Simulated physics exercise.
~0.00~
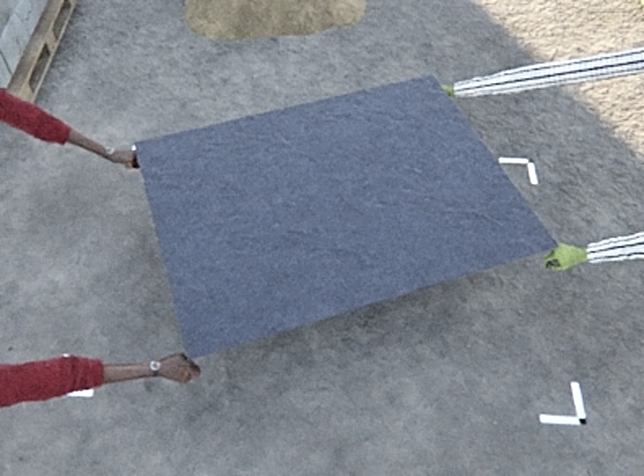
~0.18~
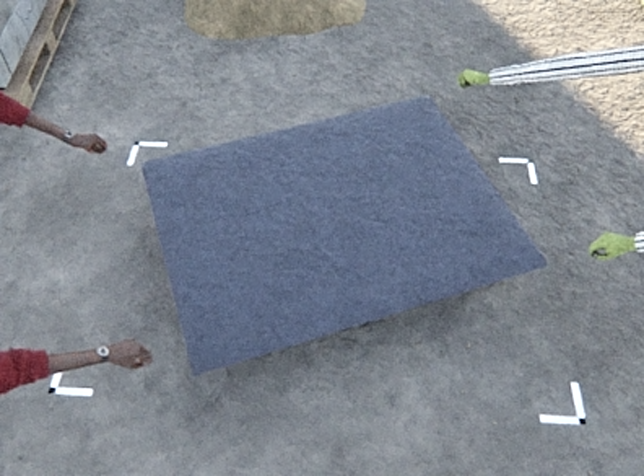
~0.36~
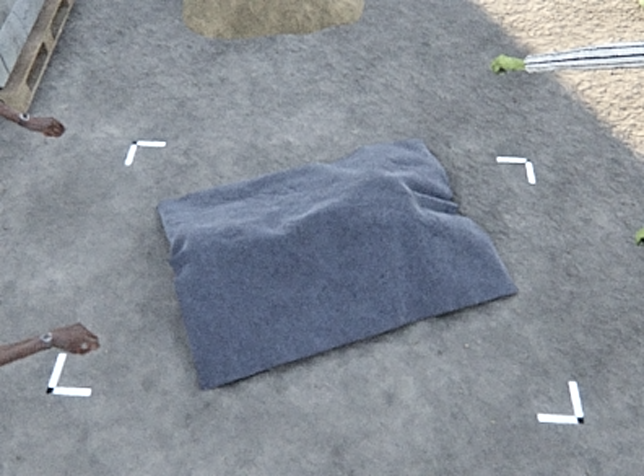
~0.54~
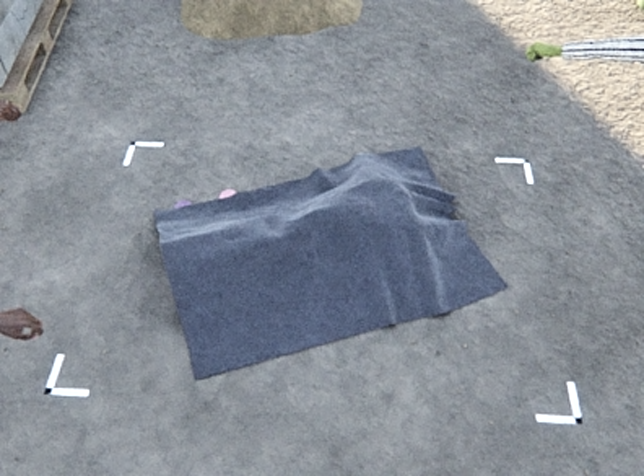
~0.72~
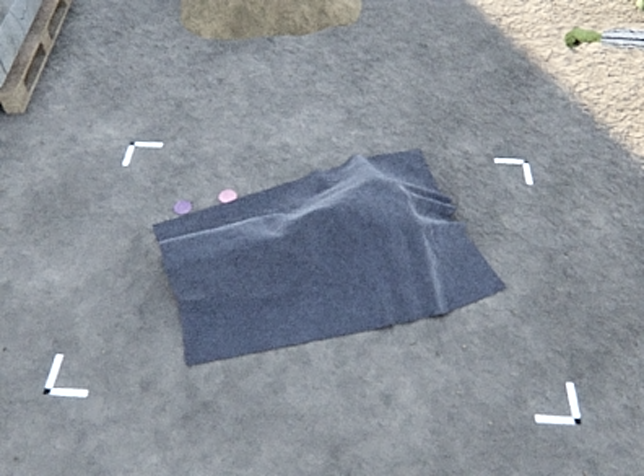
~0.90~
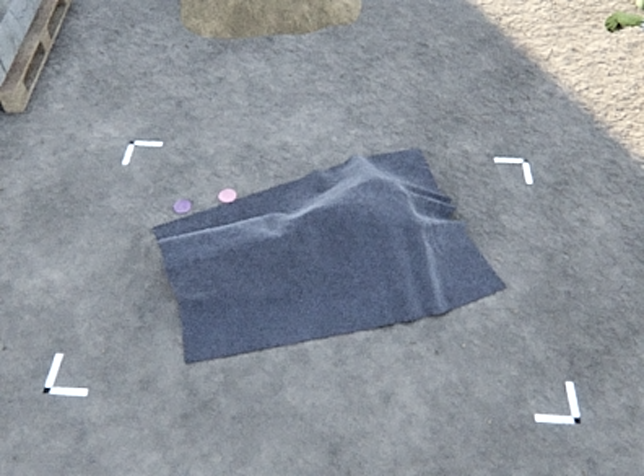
A dark blanket, released by four hands, falls and settles crumpled beside two small discs.
